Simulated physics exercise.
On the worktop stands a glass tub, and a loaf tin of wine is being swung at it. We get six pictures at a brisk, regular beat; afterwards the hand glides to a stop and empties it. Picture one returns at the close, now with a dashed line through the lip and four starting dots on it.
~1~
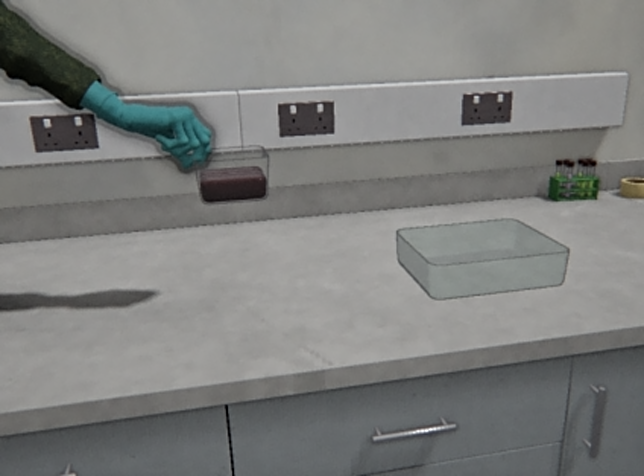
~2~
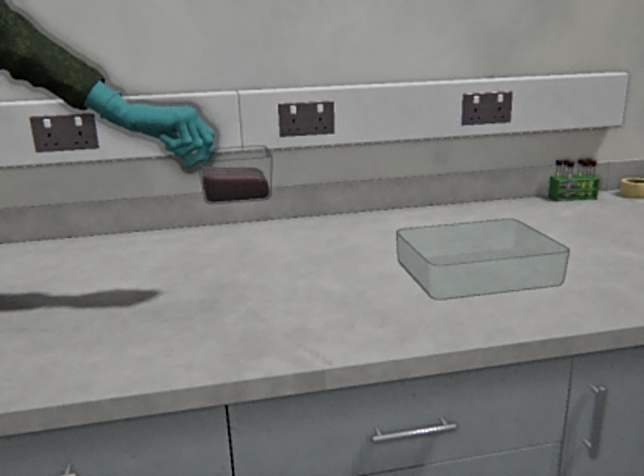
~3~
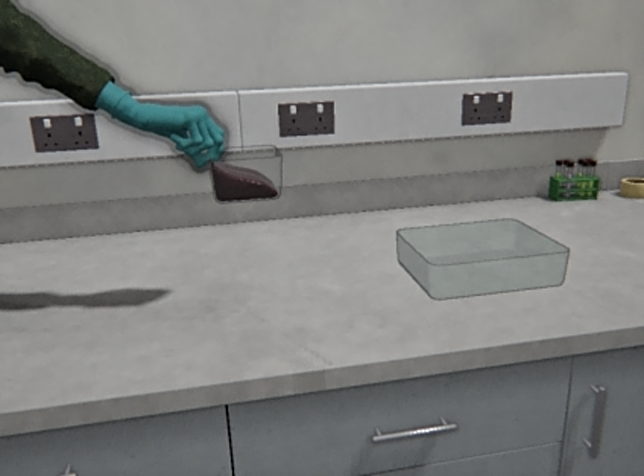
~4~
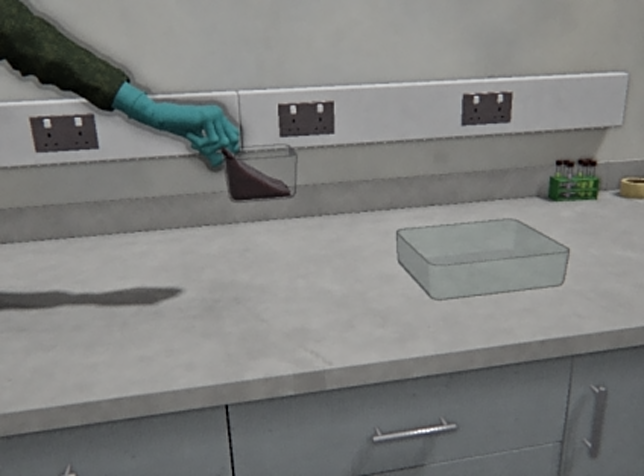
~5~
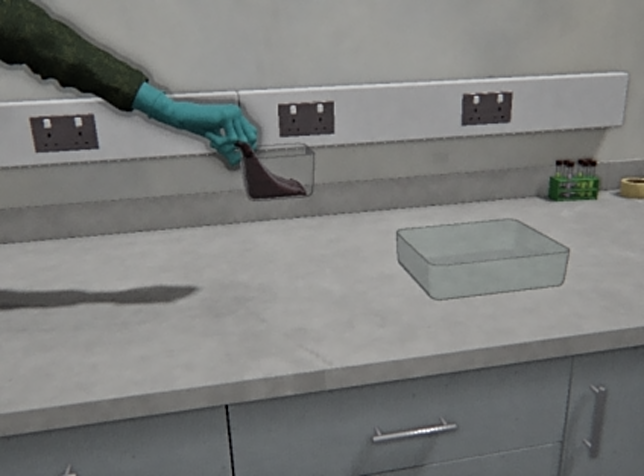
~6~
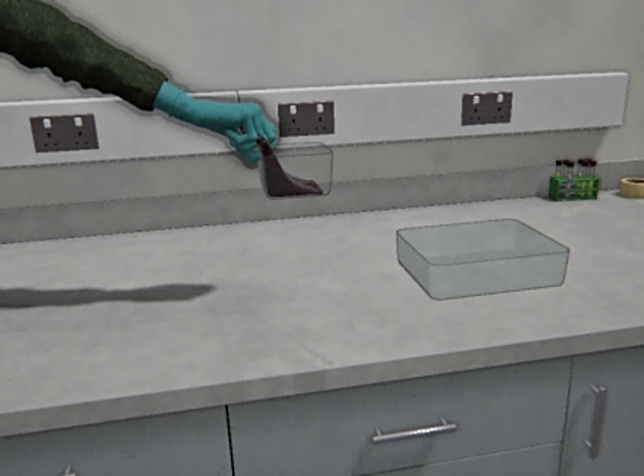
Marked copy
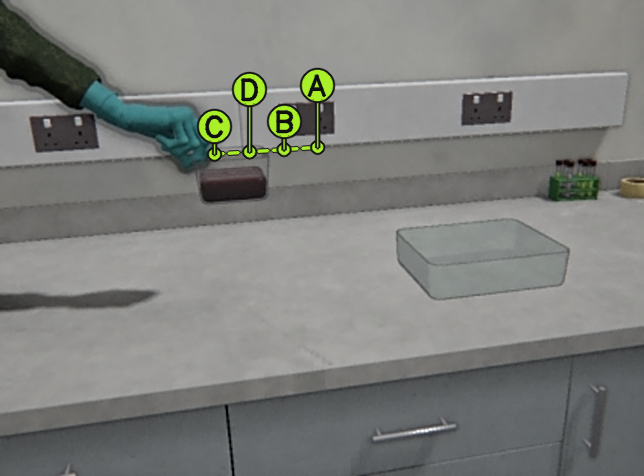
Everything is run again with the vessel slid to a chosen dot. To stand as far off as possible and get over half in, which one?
A.
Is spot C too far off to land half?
Yes, it does.
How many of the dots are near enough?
One of them.
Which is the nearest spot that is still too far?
Here it is spot B.
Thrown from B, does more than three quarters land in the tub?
No, it does not.
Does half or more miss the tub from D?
Yes, it does.
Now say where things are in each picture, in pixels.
Upright, lip at (264, 150); tub from (428, 299) to (562, 283); nothing has left yet, in the first picture.
Upright, lip at (268, 150); nothing has left yet, in the second picture.
Upright, lip at (277, 150); nothing has left yet, in the third picture.
Upright, lip at (291, 149); wine is over the rim, down to (224, 153), in the fourth picture.
Upright, lip at (308, 148); wine is over the rim, down to (242, 152), in the fifth picture.
Upright, lip at (326, 147); wine is over the rim, down to (264, 150), in the sixth picture.
On the marked copy, A at (317, 147); B at (284, 149); C at (214, 154); D at (249, 151).
If A is chosen, about 77 % lands in the tub, 12 % falls short and 11 % goes beside or beyond.
If B is chosen, about 36 % lands in the tub, 55 % falls short and 9 % goes beside or beyond.
If C is chosen, about 29 % lands in the tub, 67 % falls short and 4 % goes beside or beyond.
If D is chosen, about 30 % lands in the tub, 63 % falls short and 7 % goes beside or beyond.
